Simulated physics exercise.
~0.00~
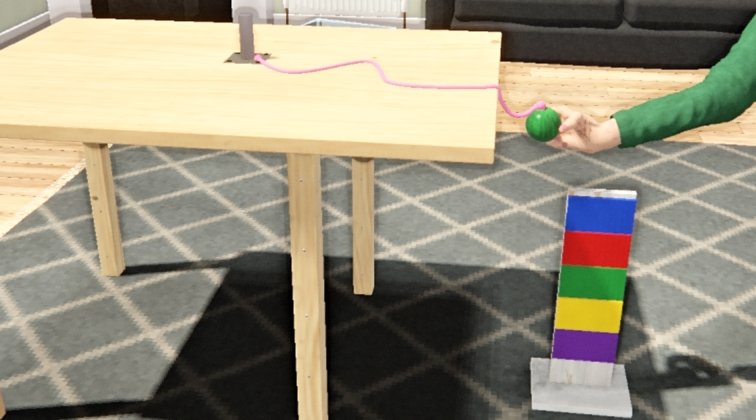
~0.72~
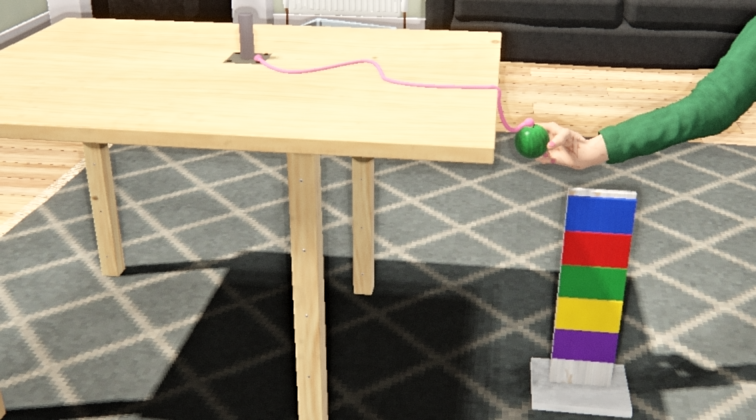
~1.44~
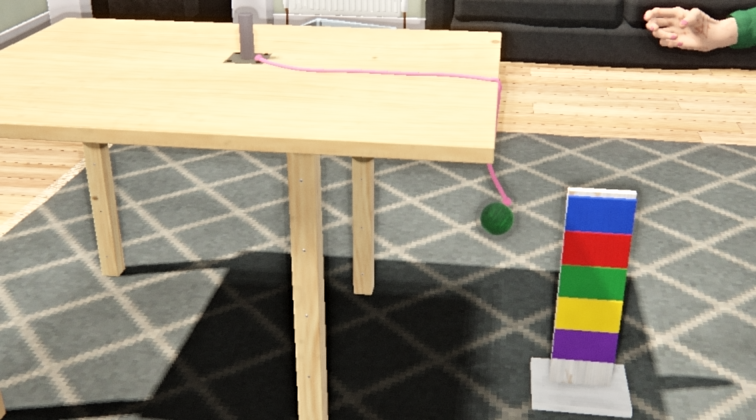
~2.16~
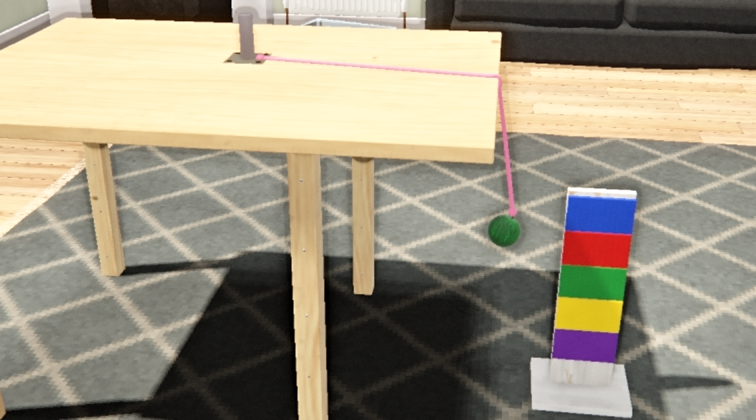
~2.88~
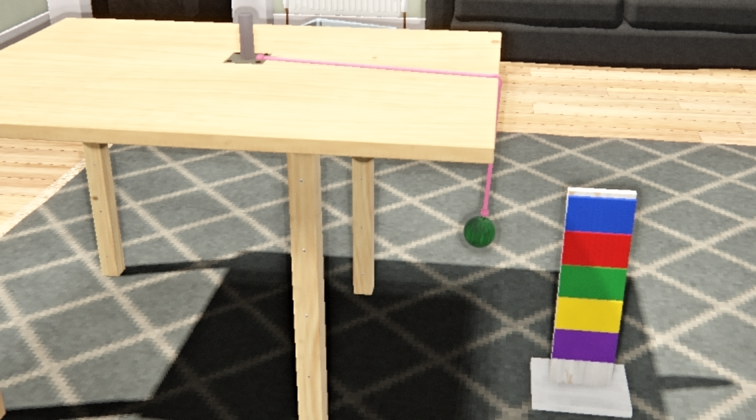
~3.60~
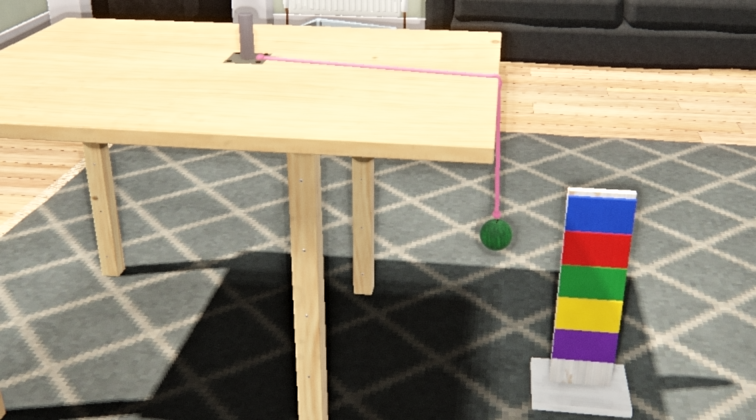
A small green ball on a pink cord is held by a green-sleeved hand just past the right edge of a pale wooden table, seen from a still, slightly raised view in a room with a grey patterned rug. The cord runs across the tabletop to a small grey post, and a board with blue, red, green, yellow and purple bands stands to the right. The hand lowers the ball a little, lets go and draws back. The ball drops until the cord pulls straight over the edge, then swings slightly right, left and right again. It ends hanging level with the red band.
